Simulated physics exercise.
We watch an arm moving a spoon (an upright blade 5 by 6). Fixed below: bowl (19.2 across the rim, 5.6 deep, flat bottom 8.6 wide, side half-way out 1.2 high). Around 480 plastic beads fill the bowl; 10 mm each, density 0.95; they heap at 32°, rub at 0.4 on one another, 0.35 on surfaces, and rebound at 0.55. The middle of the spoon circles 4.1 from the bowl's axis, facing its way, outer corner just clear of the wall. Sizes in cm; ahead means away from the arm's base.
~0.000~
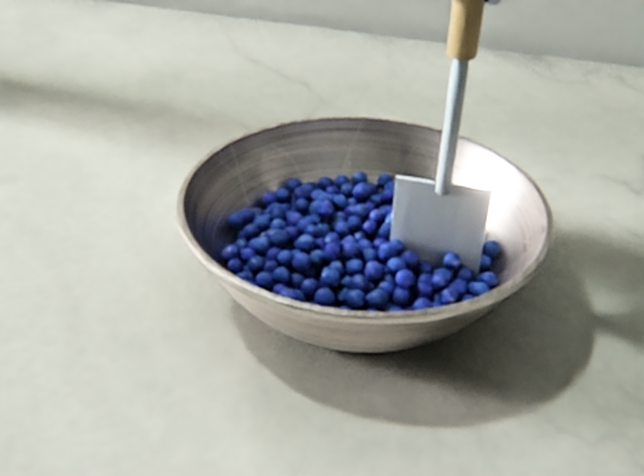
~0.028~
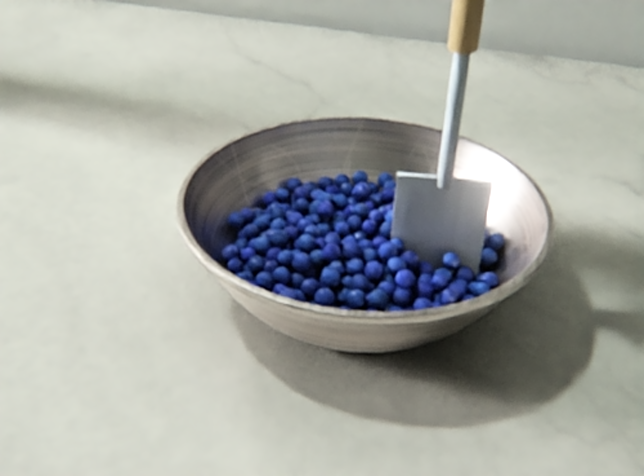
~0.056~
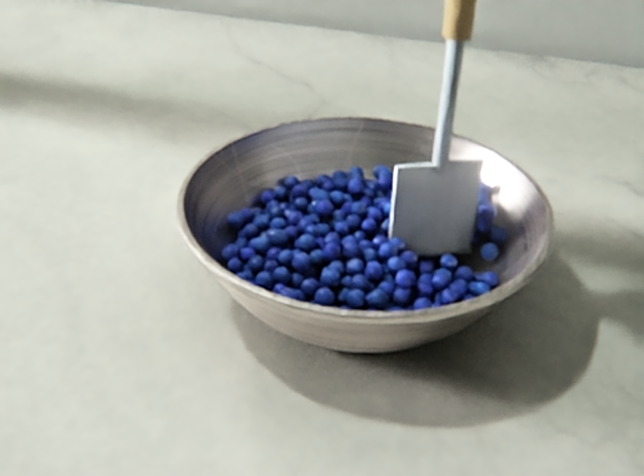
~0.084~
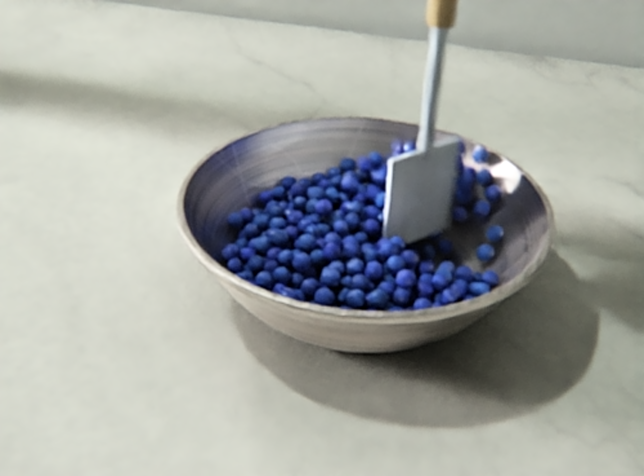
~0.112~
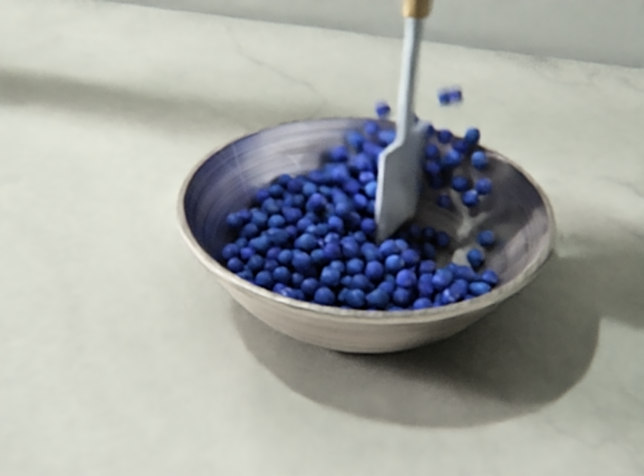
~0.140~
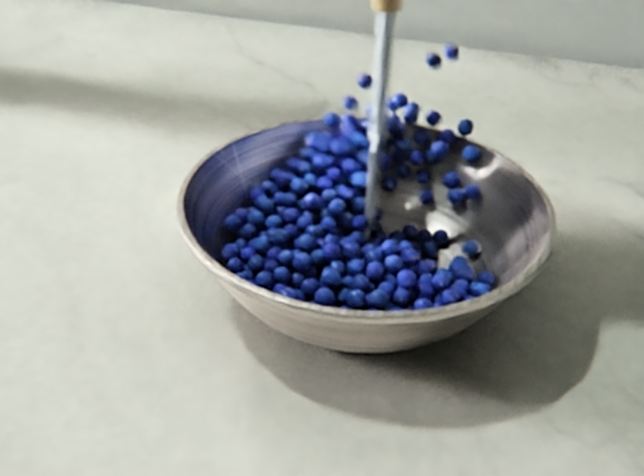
A pale, faintly veined stone-like surface in soft light, with shadows across it, is seen from above at an angle by a still camera. A wide grey-brown bowl holds a heap of blue beads, with a flat grey blade on a wooden-handled shaft standing in its right side. The blade sweeps leftward and back, turning edge-on, pushing beads up the far side and flinging a few into the air.
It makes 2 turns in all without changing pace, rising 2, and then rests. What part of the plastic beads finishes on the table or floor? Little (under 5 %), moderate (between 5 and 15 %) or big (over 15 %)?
Answer: Big; over 15 % of the plastic beads finish on the table or floor.
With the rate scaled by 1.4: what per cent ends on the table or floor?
About 35 per cent.
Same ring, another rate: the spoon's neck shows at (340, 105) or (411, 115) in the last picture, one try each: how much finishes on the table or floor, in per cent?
About 35 and 10 per cent.
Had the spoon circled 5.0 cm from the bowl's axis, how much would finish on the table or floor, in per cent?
Then about 15 per cent.
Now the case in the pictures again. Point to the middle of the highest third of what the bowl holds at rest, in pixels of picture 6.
Near (379, 241).
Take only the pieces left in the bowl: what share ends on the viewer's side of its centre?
About 50 per cent.
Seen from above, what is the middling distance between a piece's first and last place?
Some 7 cm.
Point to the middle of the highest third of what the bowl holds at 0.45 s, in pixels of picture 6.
Around (473, 254).
By 0.45 s, 339° round, highest piece 8 above the table; 393 in the bowl, 68 on the table or floor, 21 in flight or on the tool.
By 0.76 s, 222° round, highest piece 6 above the table; 368 in the bowl, 113 on the table or floor, 1 in flight or on the tool.
By 1.11 s, 0° round, highest piece 4 above the table; 368 in the bowl, 114 on the table or floor.
By 1.81 s, 0° round, highest piece 4 above the table; 368 in the bowl, 114 on the table or floor.
Final count, 368 in the bowl, 114 on the table or floor. That is 24 % on the table or floor.
